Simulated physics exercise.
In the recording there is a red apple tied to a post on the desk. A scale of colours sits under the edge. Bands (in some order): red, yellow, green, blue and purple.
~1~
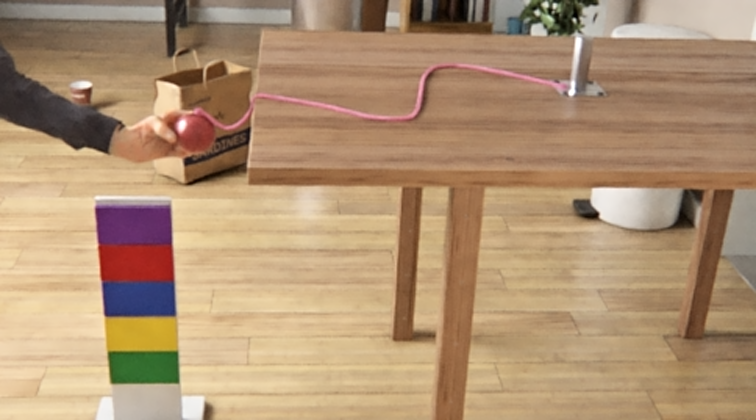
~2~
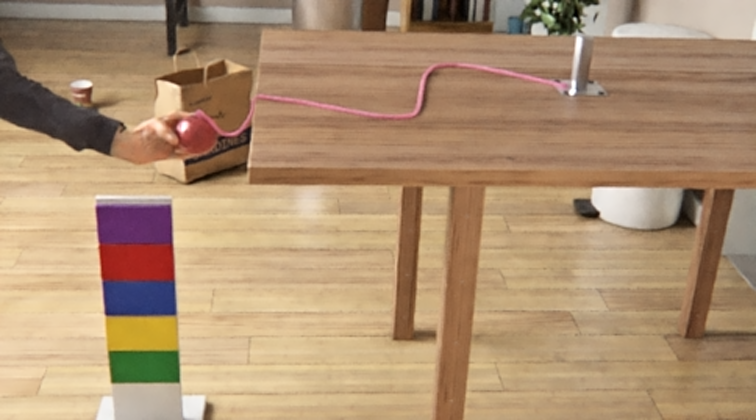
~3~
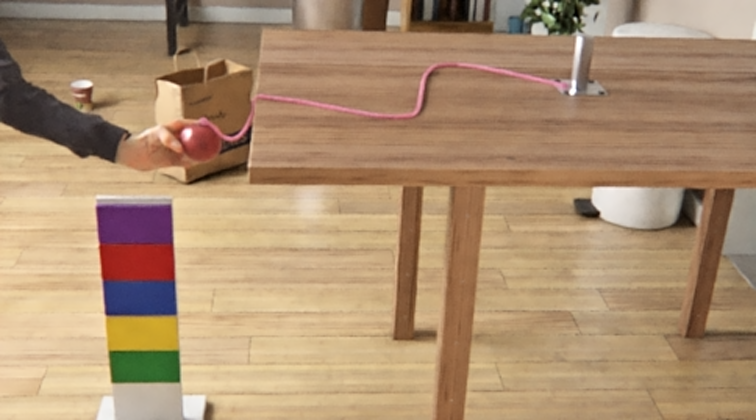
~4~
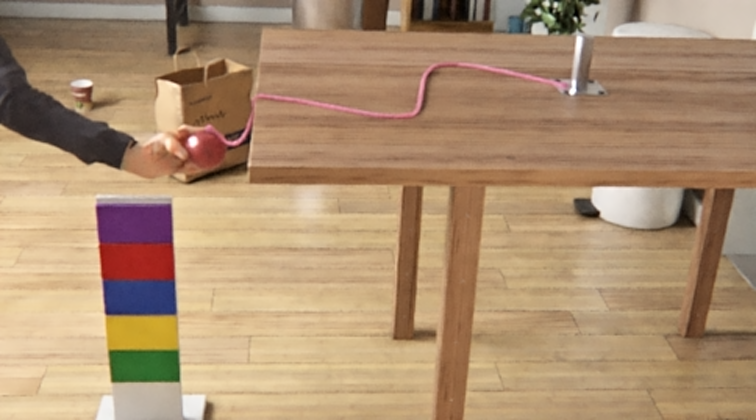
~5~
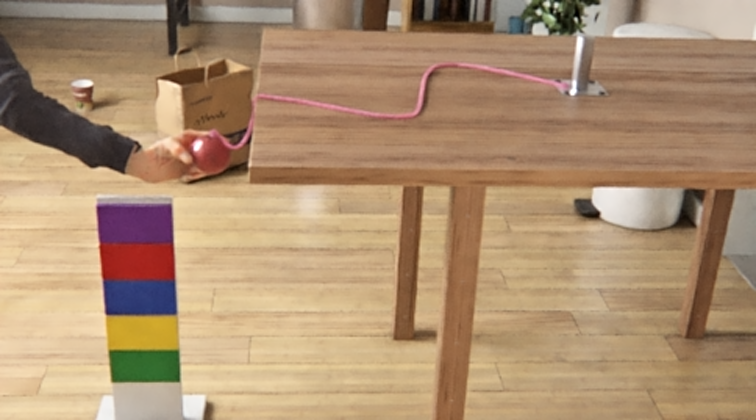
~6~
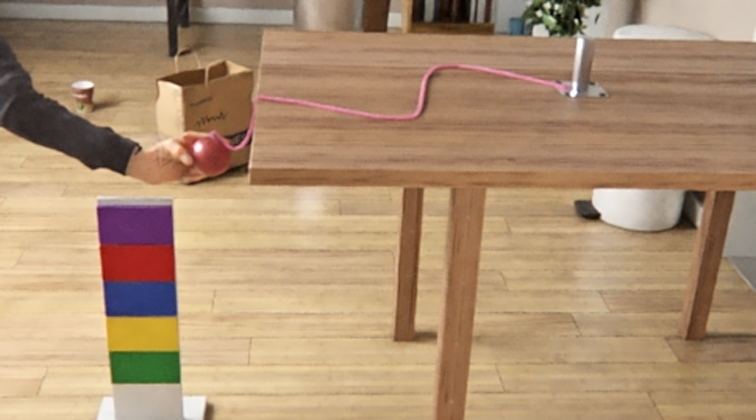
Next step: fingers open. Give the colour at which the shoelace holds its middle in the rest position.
The shoelace holds it at yellow.
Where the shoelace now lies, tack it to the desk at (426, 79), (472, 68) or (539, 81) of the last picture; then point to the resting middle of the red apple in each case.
Per try (px, approx.): (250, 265), (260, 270), (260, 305).
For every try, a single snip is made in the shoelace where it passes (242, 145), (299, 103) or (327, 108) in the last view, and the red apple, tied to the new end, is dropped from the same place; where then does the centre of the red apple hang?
Roughly (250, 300), (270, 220), (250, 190).
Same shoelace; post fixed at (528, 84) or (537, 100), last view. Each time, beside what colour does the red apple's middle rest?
For the first it would be green, for the second green.
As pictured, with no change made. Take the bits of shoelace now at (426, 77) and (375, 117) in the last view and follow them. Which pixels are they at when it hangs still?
Around (385, 84), then around (258, 119).
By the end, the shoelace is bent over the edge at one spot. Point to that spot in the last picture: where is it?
About (410, 117).
Soon after, apple near (300, 310); level with yellow.
Then, apple near (235, 313); level with yellow.
At rest, apple near (264, 314); level with yellow. The yellow one.
